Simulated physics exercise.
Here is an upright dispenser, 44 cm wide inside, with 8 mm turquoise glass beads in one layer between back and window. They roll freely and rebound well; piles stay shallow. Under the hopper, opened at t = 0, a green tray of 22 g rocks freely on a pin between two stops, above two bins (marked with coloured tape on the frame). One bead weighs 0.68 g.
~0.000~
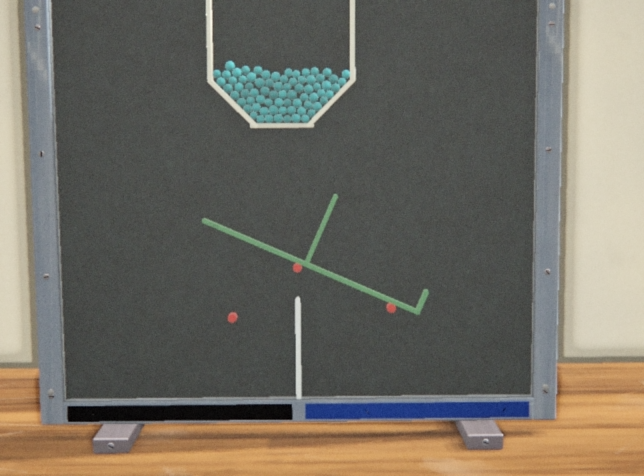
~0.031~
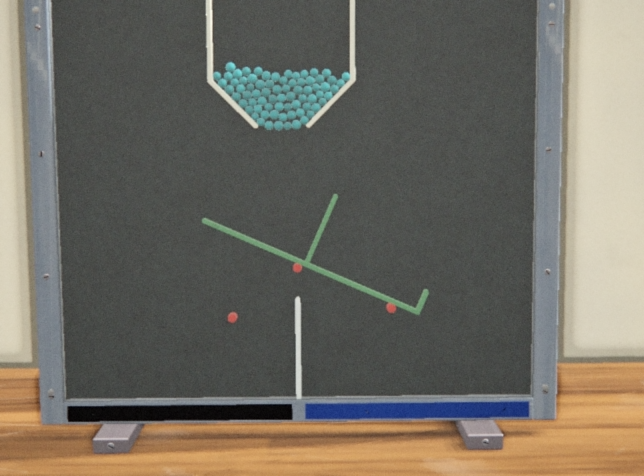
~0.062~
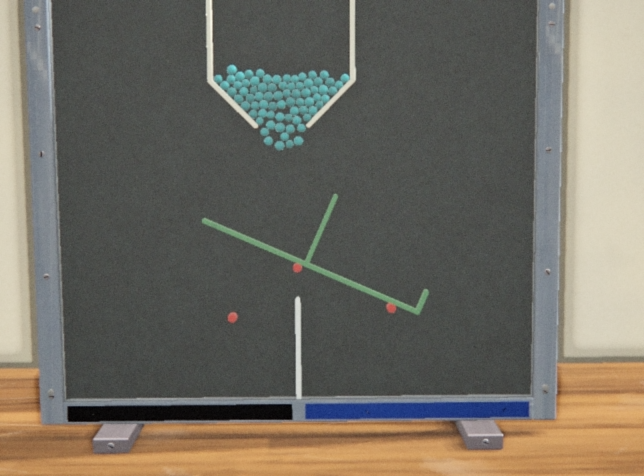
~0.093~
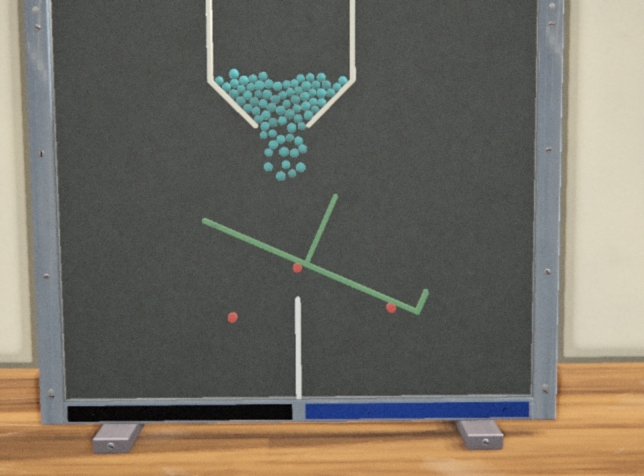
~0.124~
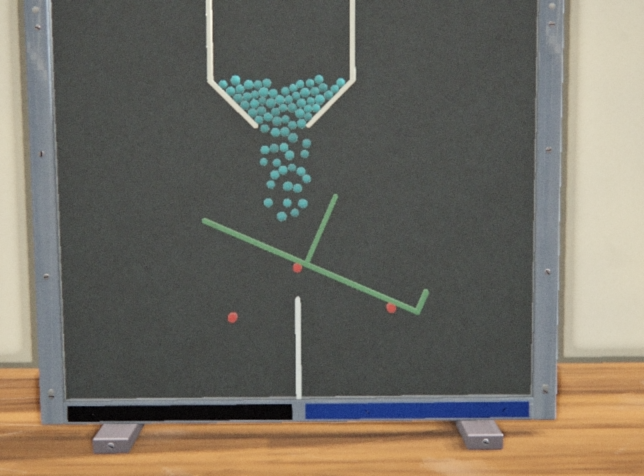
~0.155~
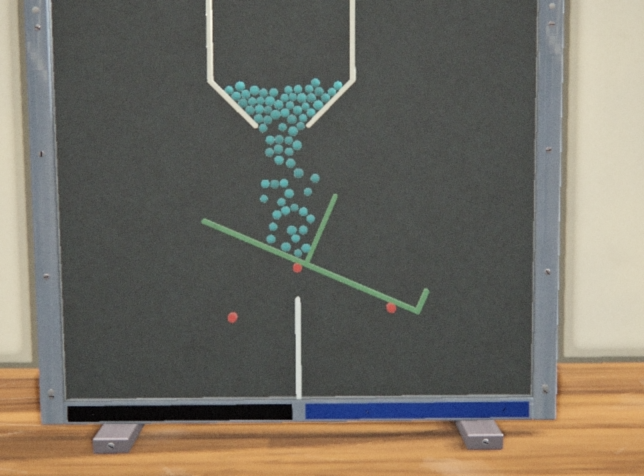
In the video, turquoise beads sit in a hopper until its bottom opens, then they pour down in a stream onto a green tilted tray, gathering beside its upright wall while the tray stays still, its right end down.
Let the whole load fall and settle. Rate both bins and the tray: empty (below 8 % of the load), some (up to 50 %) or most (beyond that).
Blue bin: Empty; black bin: Most; tray: Empty.
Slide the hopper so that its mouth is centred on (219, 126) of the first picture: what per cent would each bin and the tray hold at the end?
Blue bin: 0; black bin: 100; tray: 0.
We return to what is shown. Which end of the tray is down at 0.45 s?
The right end.
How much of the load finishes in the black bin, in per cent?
Roughly 100 per cent.
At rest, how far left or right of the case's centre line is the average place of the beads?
About 14 cm to the left.
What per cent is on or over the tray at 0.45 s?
Some 90 per cent.
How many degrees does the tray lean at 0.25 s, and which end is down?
Some 25° with the right end low.
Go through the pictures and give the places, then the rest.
The first picture shows gate shut, about 70 beads in the hopper; its mouth (256, 126) to (309, 125); tray right end down 24°; its ends (204, 221) and (417, 312), top of its upright wall (336, 196); pivot (297, 268); stops (233, 318) and (391, 308); a lip at the right end; blue bin (417, 410), black bin (180, 413).
In the second picture, 2 out; lowest bead (288, 126); tray right end down 24°.
In the third picture, 9 out; lowest bead (280, 146); tray right end down 24°.
In the fourth picture, 18 out; lowest bead (281, 176); tray right end down 24°.
In the fifth picture, 25 out; lowest bead (282, 216); tray right end down 24°.
In the sixth picture, 35 out; lowest bead (298, 253); tray right end down 24°; its ends (204, 221) and (417, 311), top of its upright wall (335, 196).
After 0.45 s 100 % have left the hopper; tray right end down 11°; on or over it 90 %, past it to the left 10 %, to the right 0 %.
After 0.80 s 100 % have left the hopper; tray left end down 37°; on or over it 5 %, past it to the left 95 %, to the right 0 %.
All still by 2.5 s, blue bin 0 %, black bin 100 %, tray 0 %; tray right end down 24°.
